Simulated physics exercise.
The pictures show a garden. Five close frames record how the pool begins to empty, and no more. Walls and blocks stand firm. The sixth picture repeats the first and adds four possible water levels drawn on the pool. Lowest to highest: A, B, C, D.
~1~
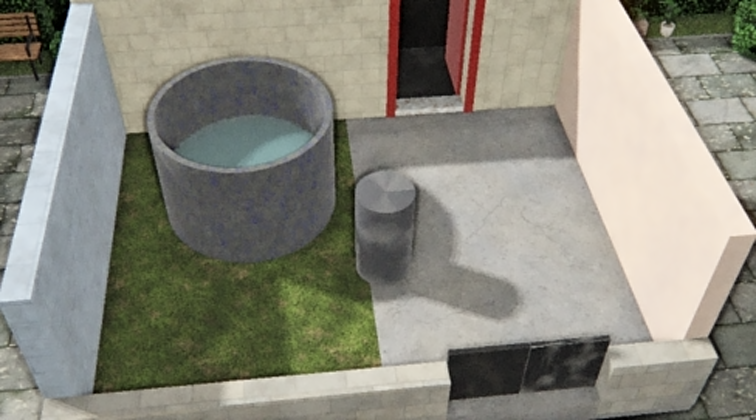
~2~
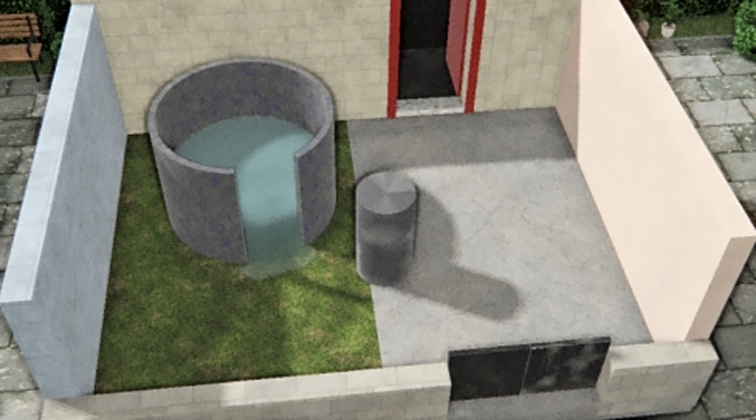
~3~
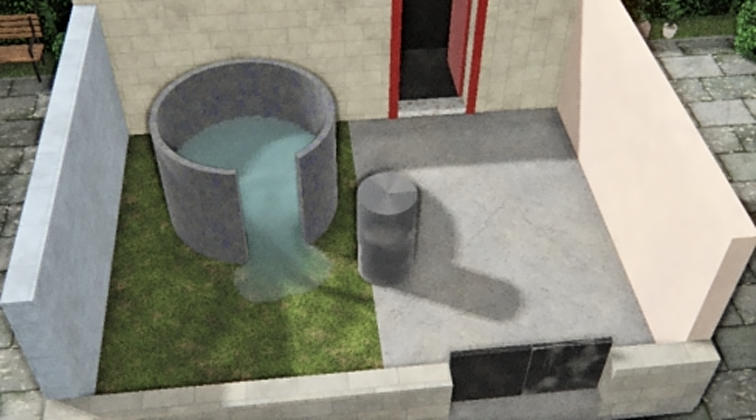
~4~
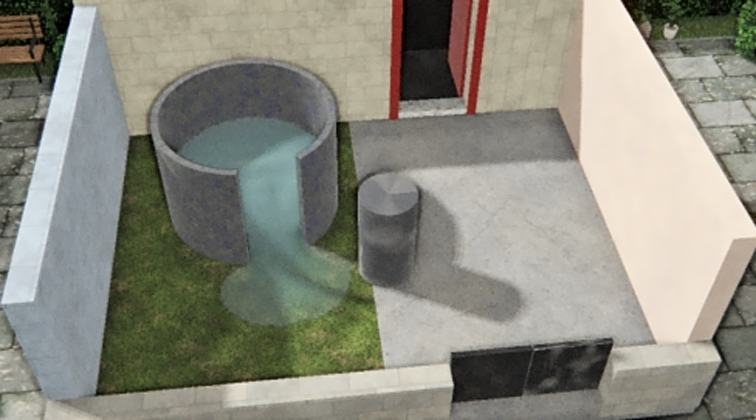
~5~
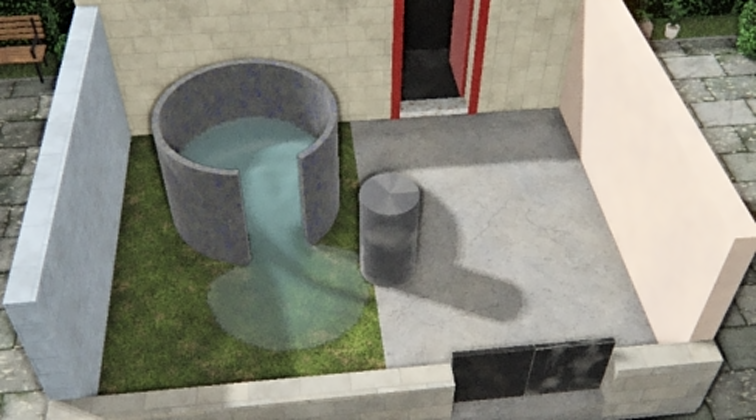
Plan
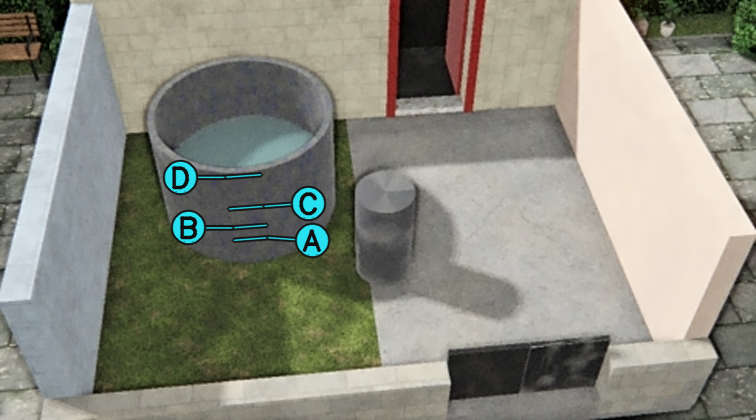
Round stone pool in a walled garden opening at its front, water pouring through the gap and spreading across the grass.
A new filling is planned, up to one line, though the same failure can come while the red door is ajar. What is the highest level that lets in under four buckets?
Use mark C.
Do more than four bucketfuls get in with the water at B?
No, that is safe.
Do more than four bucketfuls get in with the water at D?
Yes, that goes wrong.
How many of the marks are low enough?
Three.
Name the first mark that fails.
That would be D.
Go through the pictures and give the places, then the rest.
Water in the pool at rest, its middle at (248, 165); foot of the red doorway at (429, 113); shut gate at (527, 351).
Water covers 1 % of the ground and shows as far out as (311, 250).
Water covers 2 % of the ground and shows as far out as (253, 293).
Water covers 5 % of the ground and shows as far out as (313, 312).
Water covers 8 % of the ground and shows as far out as (328, 334).
On the marked copy, A at (251, 238); B at (249, 226); C at (246, 207); D at (242, 176); from the bottom up A, B, C, D.
If A is chosen, nothing gets over.
If B is chosen, nothing gets over.
If C is chosen, a splash gets over, under a bucket.
If D is chosen, about 11 bucketfuls get in.
